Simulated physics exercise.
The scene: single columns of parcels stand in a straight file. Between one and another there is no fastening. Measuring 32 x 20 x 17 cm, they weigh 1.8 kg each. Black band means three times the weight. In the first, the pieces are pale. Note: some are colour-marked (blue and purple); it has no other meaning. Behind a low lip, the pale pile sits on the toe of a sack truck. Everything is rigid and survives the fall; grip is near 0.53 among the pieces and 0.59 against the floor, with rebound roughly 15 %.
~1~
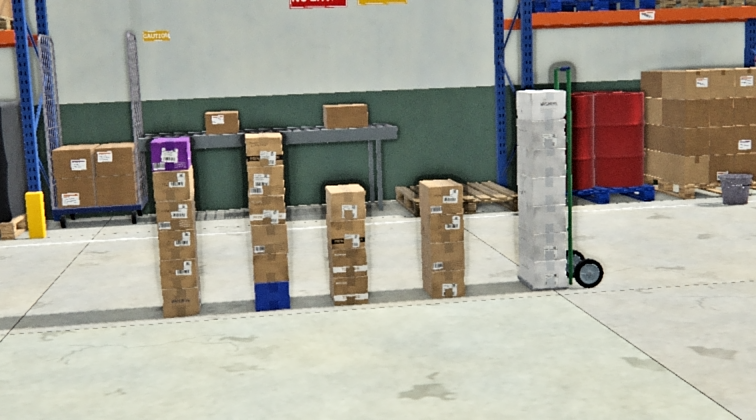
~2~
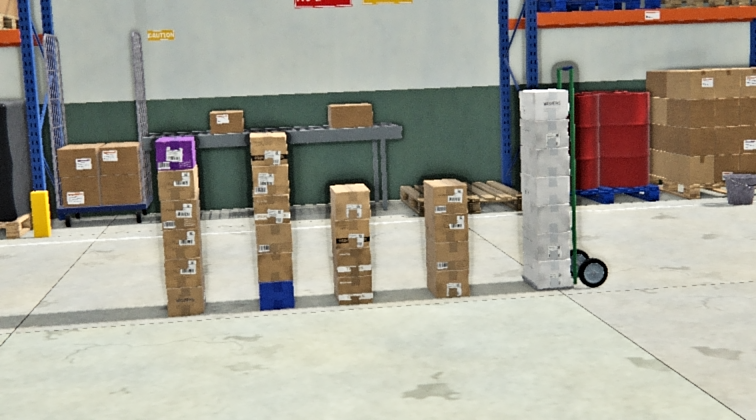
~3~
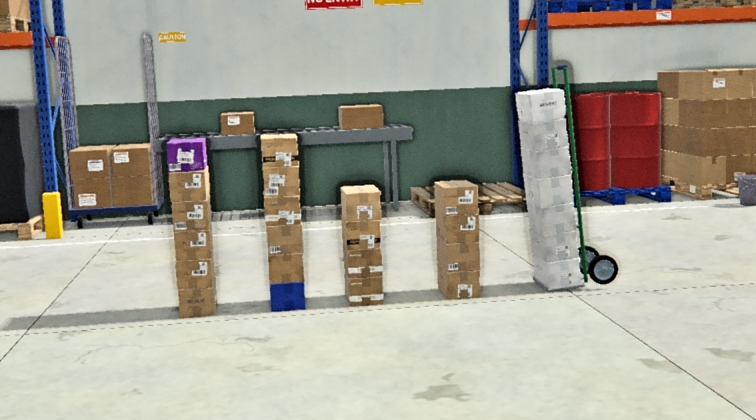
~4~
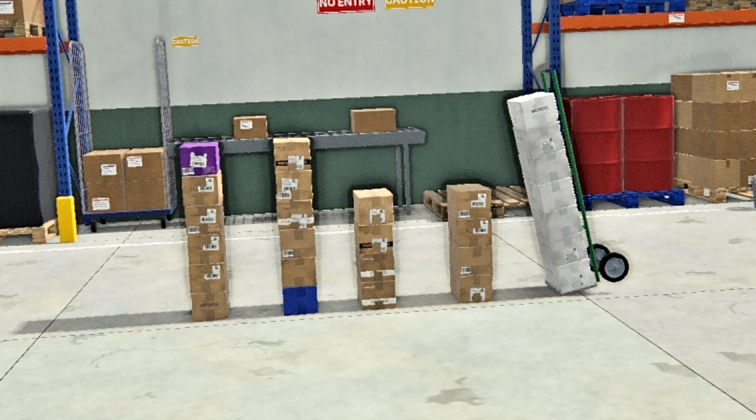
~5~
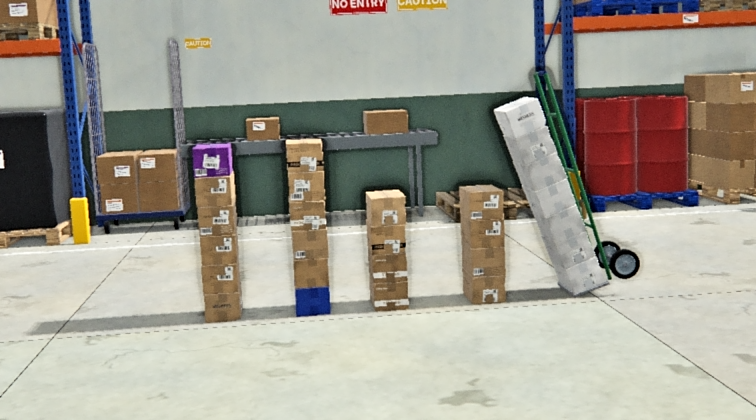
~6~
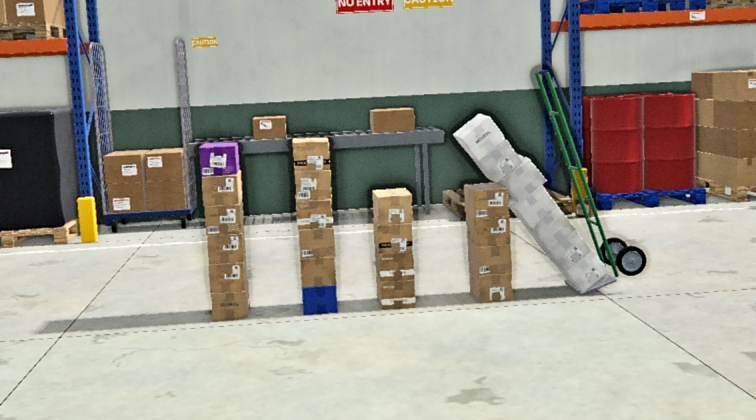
In a warehouse, a green hand truck tilts left and its tall white stack of parcels leans steeply toward four standing brown columns.
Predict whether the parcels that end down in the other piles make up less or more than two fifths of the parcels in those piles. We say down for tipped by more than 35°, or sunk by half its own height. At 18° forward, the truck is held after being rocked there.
They make up more than two fifths.
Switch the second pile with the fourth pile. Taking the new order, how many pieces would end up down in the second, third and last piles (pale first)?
Second 5, third 3, last 6.
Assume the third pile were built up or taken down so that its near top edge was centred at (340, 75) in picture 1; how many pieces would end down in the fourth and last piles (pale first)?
Fourth 5, last 5.
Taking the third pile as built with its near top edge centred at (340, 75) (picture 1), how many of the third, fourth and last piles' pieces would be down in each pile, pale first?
Counts down - third: 8; fourth: 5; last: 5.
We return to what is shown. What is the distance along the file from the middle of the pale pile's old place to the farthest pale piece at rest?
Around 150 centimetres.
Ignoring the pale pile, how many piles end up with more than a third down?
4 altogether.
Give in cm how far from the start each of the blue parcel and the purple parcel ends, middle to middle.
Blue shifts 10 cm and purple shifts 180 cm.
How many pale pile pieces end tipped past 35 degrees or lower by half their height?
The answer is 7 pale pieces.
Then, 0.41 s past the last view, 7 of the pale pile down; none of the 20 other parcels down, 8 disturbed.
Then, 1.49 s past the last view, 7 of the pale pile down; 7 of the 20 other parcels down; blue parcel 25° from how it stood; purple parcel 7 cm from its place.
Then, 2.21 s past the last view, 7 of the pale pile down; 20 of the 20 other parcels down; purple parcel 67° from how it stood, 59 cm lower; blue parcel 53° from how it stood.
In the end, 7 of the pale pile down; 20 of the 20 other parcels down; purple parcel upside down; blue parcel 53° from how it stood. That is 100 per cent. From the last view, middles, blue parcel near (301, 288).
